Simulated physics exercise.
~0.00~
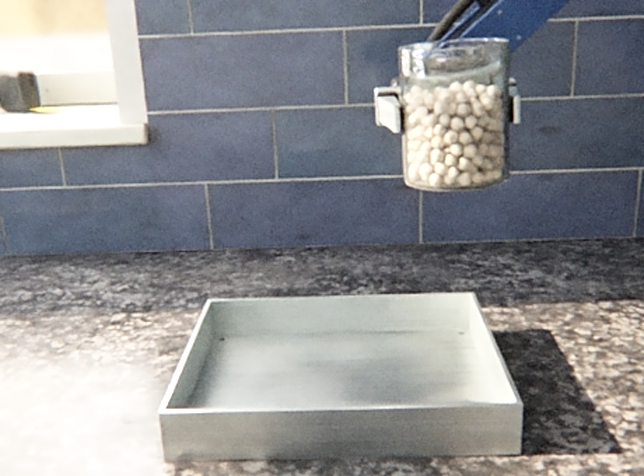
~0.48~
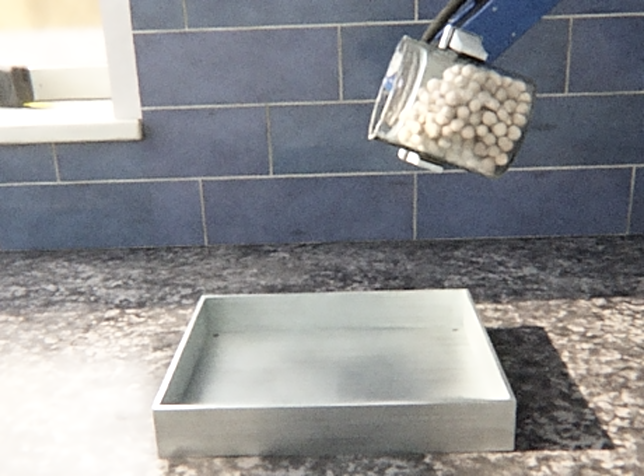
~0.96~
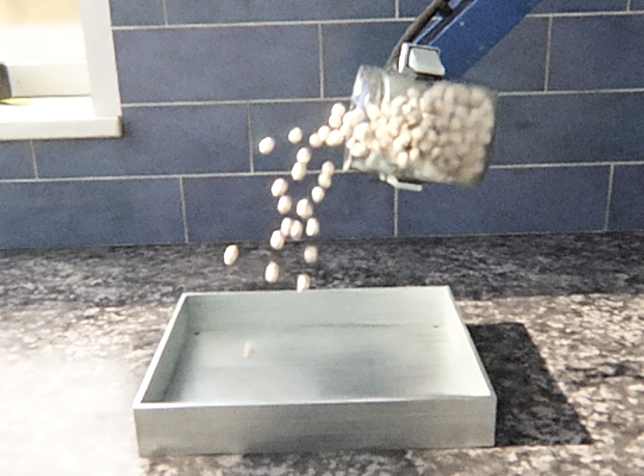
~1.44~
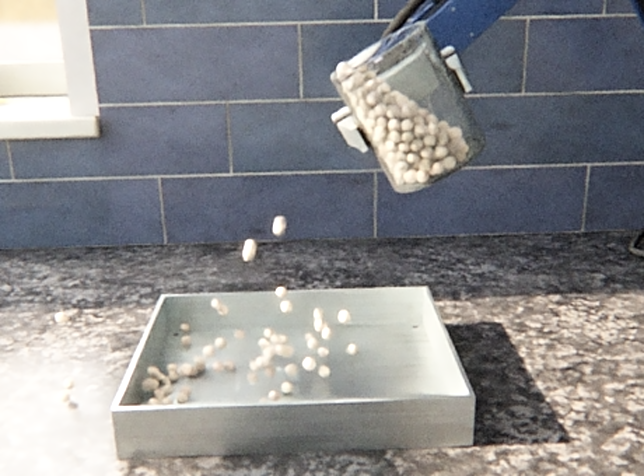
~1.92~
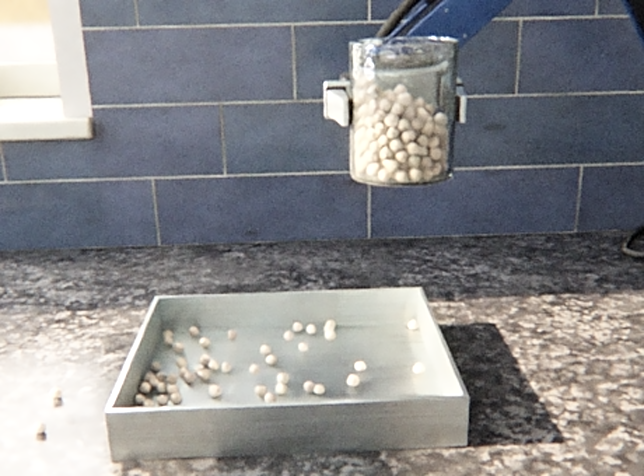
A blue mechanical arm tips a clear jar of pale beads to the left above a shallow tray on a speckled countertop, spilling some, then turns it upright again, leaving beads scattered in the tray, a few outside it, and most still in the jar.
